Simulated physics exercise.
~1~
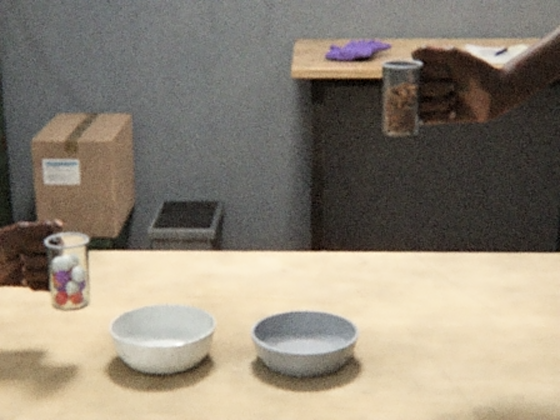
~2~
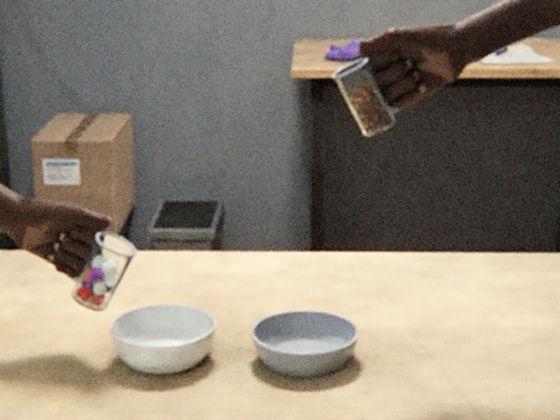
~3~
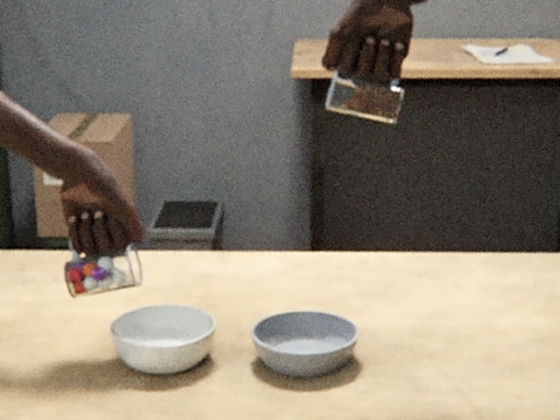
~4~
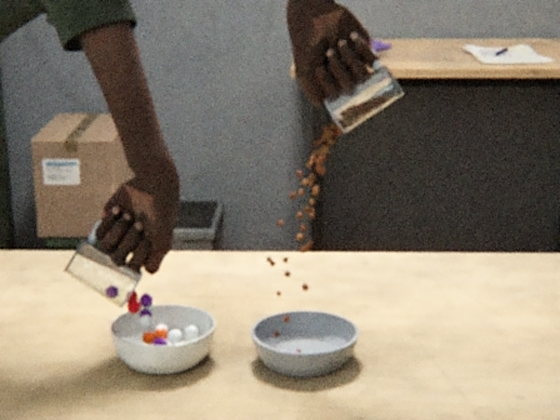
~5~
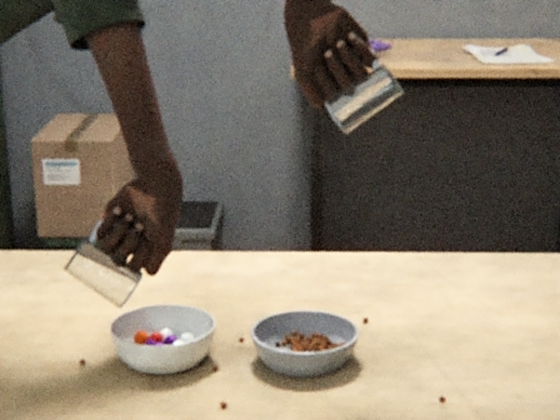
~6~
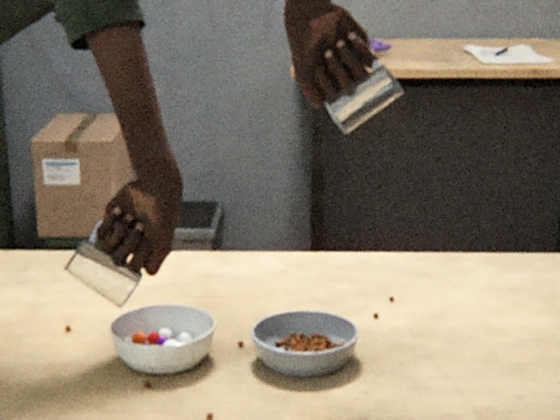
Two hands tipped clear cups over shallow bowls, the left one low and the right one high. The colourful balls all landed in the left bowl, while most of the small brown pieces filled the right bowl and a few scattered across the table.
